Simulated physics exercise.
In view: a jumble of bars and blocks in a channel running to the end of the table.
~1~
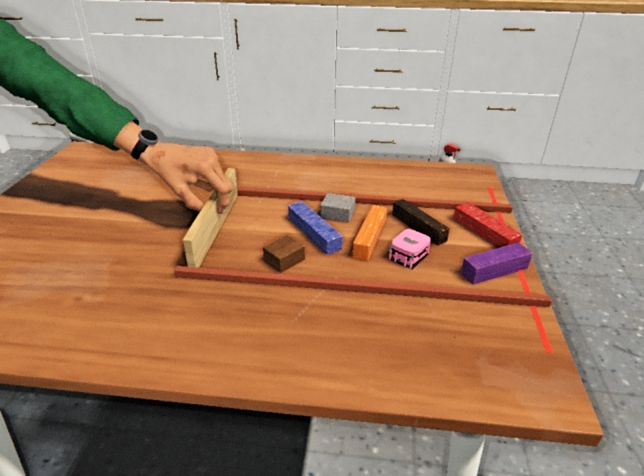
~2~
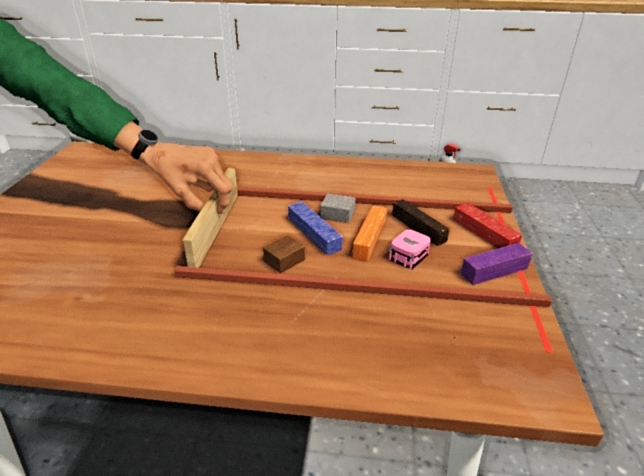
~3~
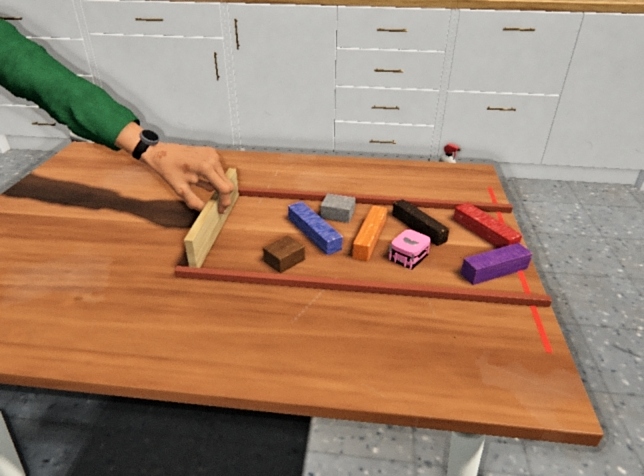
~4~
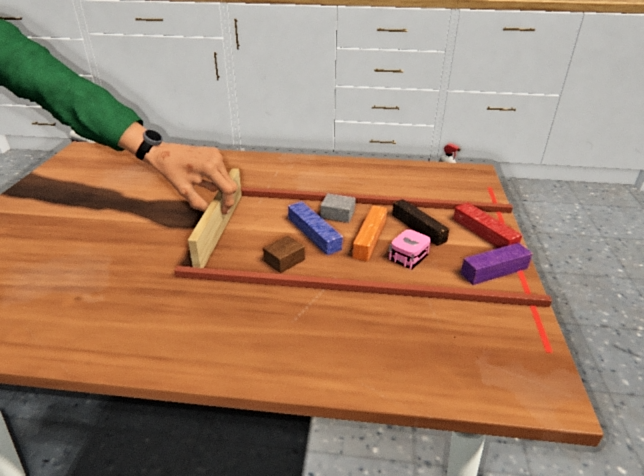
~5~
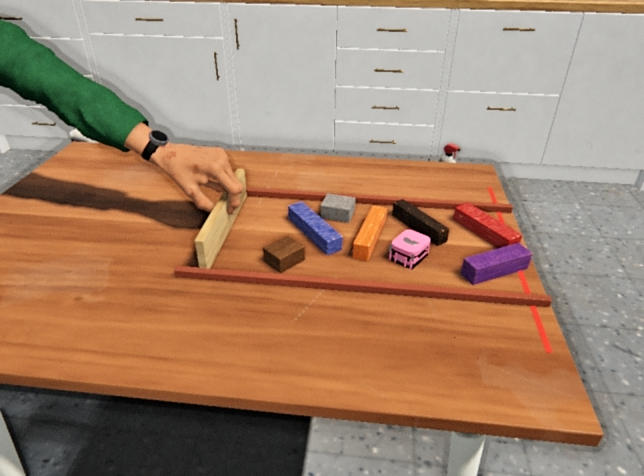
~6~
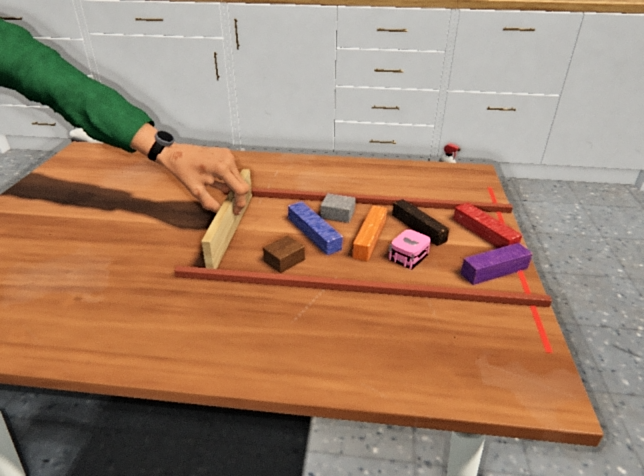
The clip shows a hand in a green sleeve holding a wooden board upright between two rails on a table, then sliding it slightly right toward a jumble of colored bars and blocks, which stay still.
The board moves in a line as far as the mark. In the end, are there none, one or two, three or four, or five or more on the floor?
There are five or more on the floor.
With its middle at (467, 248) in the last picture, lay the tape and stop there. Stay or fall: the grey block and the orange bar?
Outcome - grey block is left in place, orange bar is left in place.
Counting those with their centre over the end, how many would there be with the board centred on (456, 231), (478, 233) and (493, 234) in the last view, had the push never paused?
Respectively 2, 4 and 5.
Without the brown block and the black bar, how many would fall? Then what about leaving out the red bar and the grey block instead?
The number is 4 for the first case and 5 for the second.
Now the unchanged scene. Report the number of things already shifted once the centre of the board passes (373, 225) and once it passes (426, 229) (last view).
Moved so far: 6, later 8.
Early on, none off yet; red bar at rest near (486, 227); purple bar at rest near (497, 263); black bar at rest near (420, 221).
Finally, the number that fall off is five or more; lost, brown block, blue bar, grey block, orange bar, pink case, black bar, purple bar and red bar.
